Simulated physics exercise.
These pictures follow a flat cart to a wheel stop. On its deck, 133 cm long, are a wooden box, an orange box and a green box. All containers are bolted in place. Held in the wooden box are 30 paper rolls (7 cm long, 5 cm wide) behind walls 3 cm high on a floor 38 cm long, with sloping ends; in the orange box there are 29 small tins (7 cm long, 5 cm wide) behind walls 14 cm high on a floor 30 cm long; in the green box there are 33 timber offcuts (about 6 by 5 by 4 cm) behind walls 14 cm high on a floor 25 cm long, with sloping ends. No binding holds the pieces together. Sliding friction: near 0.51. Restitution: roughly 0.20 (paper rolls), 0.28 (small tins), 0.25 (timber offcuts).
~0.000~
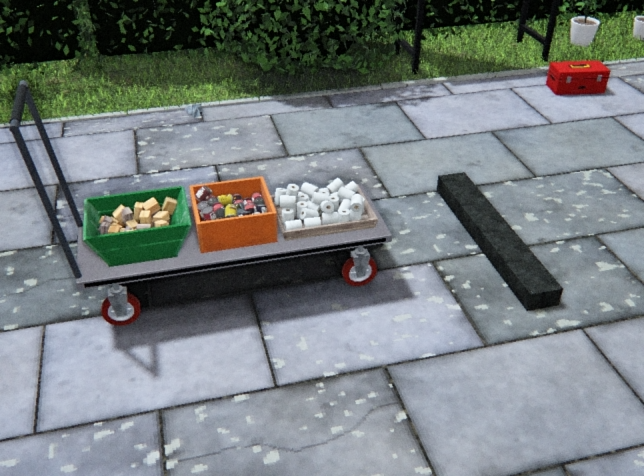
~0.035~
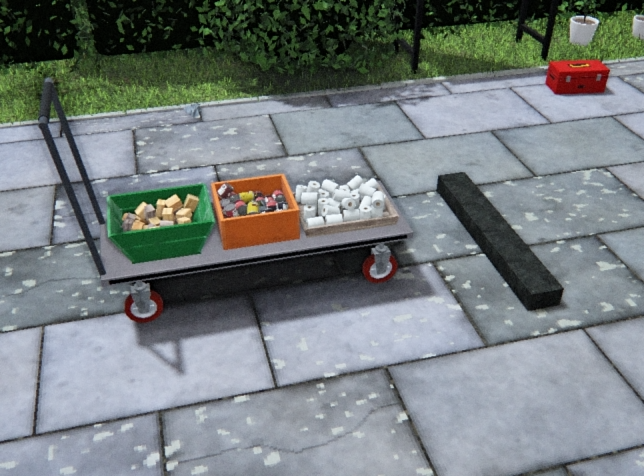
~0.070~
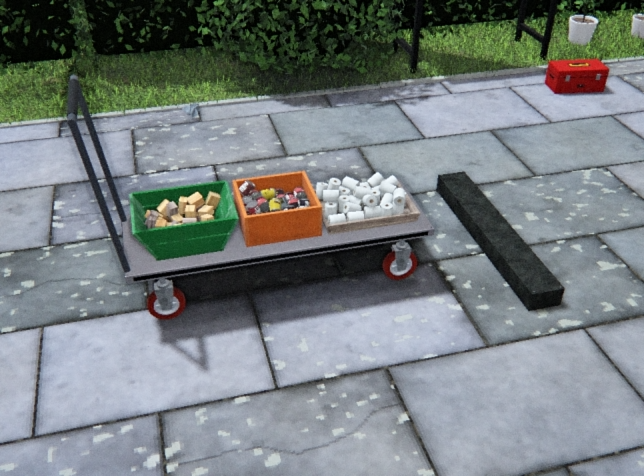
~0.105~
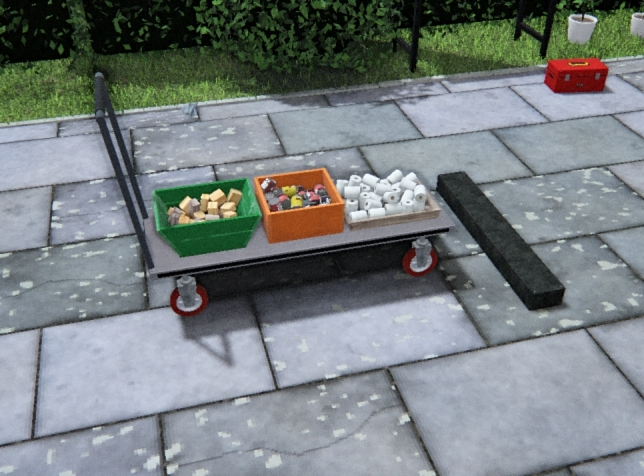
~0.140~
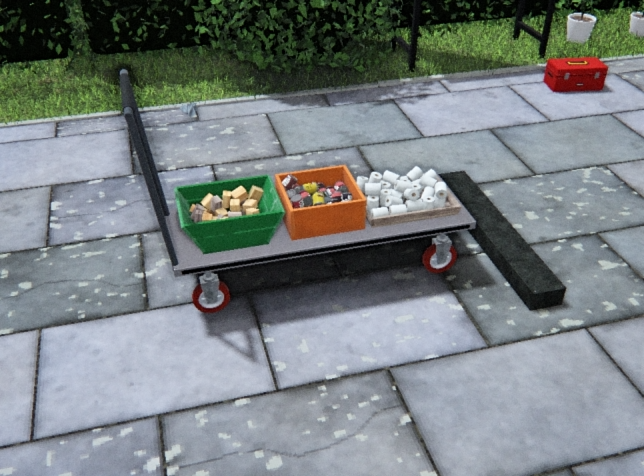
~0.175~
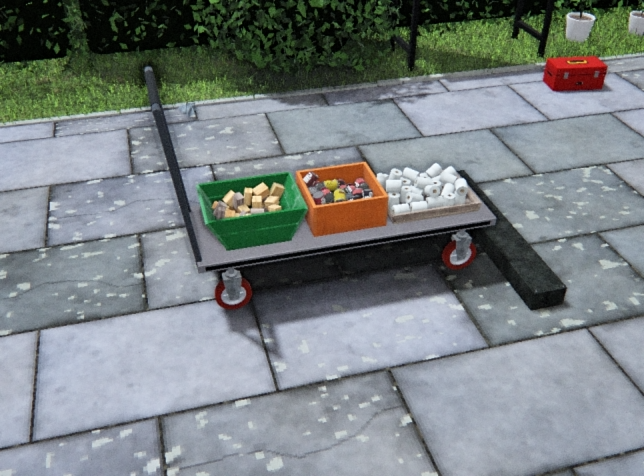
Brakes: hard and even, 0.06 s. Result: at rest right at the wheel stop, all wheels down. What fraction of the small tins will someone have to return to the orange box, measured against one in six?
Fewer than one in six of them.
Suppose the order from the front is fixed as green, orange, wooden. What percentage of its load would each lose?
Wooden box 20 %, orange box 0 %, green box 0 %.
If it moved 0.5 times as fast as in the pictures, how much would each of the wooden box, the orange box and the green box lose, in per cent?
In that case wooden box 10, orange box 0, green box 0 per cent.
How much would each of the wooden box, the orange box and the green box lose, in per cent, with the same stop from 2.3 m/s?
Wooden box 30 %, orange box 0 %, green box 0 %.
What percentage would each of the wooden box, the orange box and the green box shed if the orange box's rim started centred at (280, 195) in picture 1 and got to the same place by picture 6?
Wooden box 20 %, orange box 0 %, green box 0 %.
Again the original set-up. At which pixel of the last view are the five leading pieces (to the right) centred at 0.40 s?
I'd put their middle close to (523, 161).
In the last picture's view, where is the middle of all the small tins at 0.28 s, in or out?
Centre: About (372, 192) px.
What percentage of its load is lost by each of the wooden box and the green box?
For the wooden box it's 60 %, and for the green box it's 5 %.
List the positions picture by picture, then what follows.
In the first frame (each is followed by its nearest rim corner in this view; the camera moves round a little), orange box, (200, 223); green box, (86, 238); 59 cm short of the stop; none out.
The second frame shows orange box, (224, 220); green box, (111, 235); 49 cm short of the stop.
The third frame shows orange box, (247, 216); green box, (135, 232); 39 cm short of the stop.
The fourth frame shows orange box, (271, 213); green box, (160, 229); 30 cm short of the stop.
The fifth frame shows orange box, (294, 210); green box, (184, 225); 20 cm short of the stop.
The sixth frame shows orange box, (316, 206); green box, (208, 222); 10 cm short of the stop; none out.
After 0.18 s, braking starts.
After 0.28 s, wooden box 27 in, 3 out, orange box 29 in, 0 out and green box 33 in, 0 out.
After 0.40 s, wooden box 18 in, 12 out, orange box 29 in, 0 out and green box 32 in, 1 out.
After 0.63 s, wooden box 12 in, 18 out, orange box 27 in, 2 out and green box 31 in, 2 out.
Outcome (at 1.14 s), wooden box 12 in, 18 out, orange box 27 in, 2 out and green box 31 in, 2 out. Asked share, 2 of 29, 7 per cent.
